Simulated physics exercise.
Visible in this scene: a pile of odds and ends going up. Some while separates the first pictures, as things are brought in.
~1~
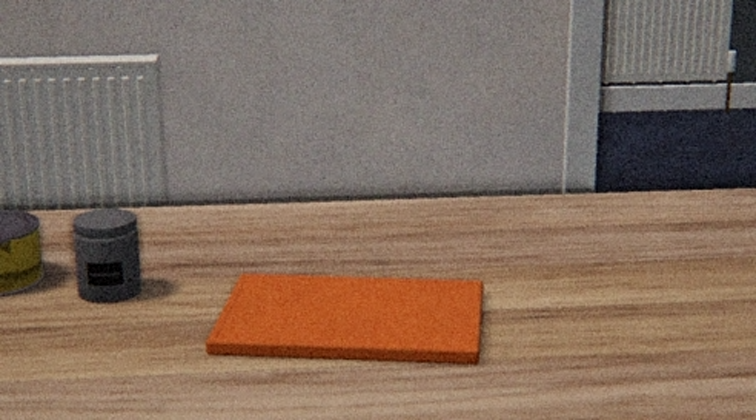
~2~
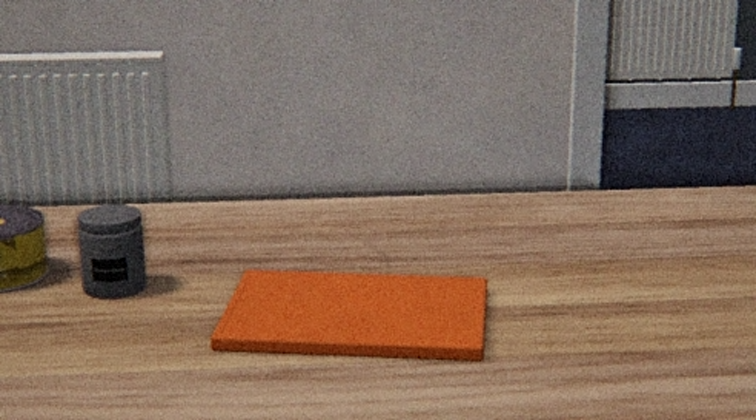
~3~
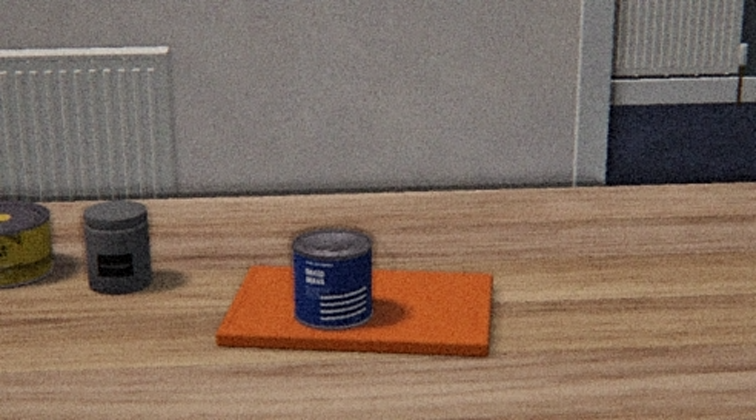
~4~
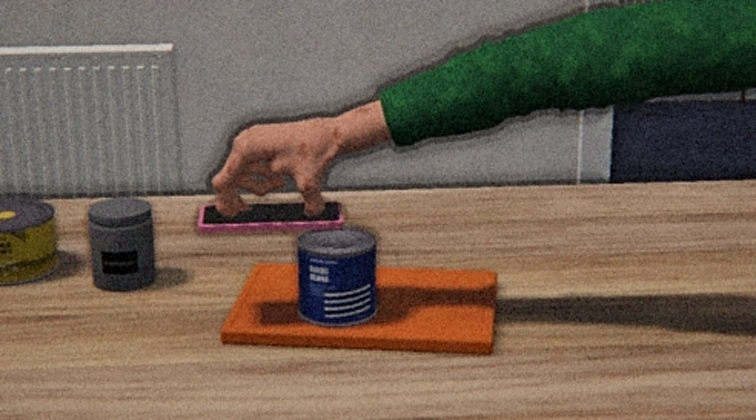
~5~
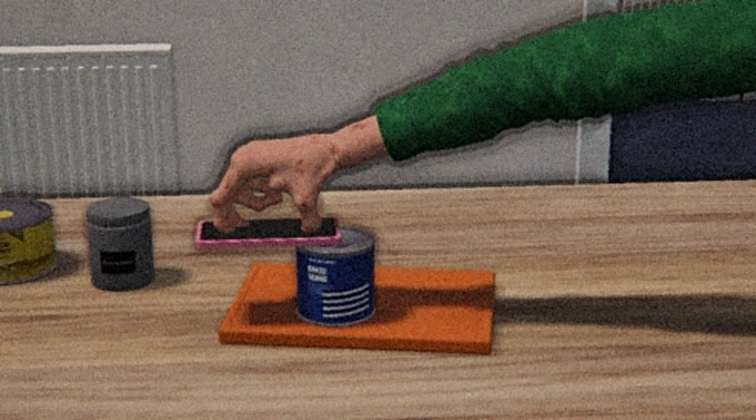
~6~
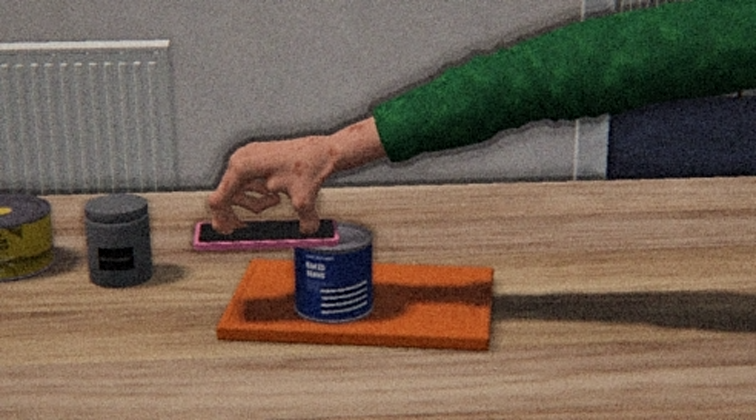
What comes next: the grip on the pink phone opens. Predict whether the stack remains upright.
Well, the stack doesn't stay in one piece.
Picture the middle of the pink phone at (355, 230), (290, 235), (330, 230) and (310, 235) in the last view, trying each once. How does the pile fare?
In the first case the pile remains standing, in the second it topples, in the third it remains standing and in the fourth it remains standing.
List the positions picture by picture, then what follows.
The last thing is not in view yet, in the first picture.
The last thing is not in view yet, in the second picture.
The last thing is not in view yet; blue pot (333, 279), in the third picture.
On its way; pink phone (271, 216); yellow tub (8, 241), in the fourth picture.
On its way; pink phone (269, 232); blue pot (335, 276), in the fifth picture.
Set down, still held; pink phone (267, 234), in the sixth picture.
Then, 0.30 s later than the last frame, pink phone tilted by 53° near (273, 257).
Then, 1.30 s later than the last frame, pink phone resting near (275, 255).
When it is over, lying over in the pile, pink phone; the other 4 as before. End places, in pixels of the last picture, pink phone near (274, 257). The pile gives way.
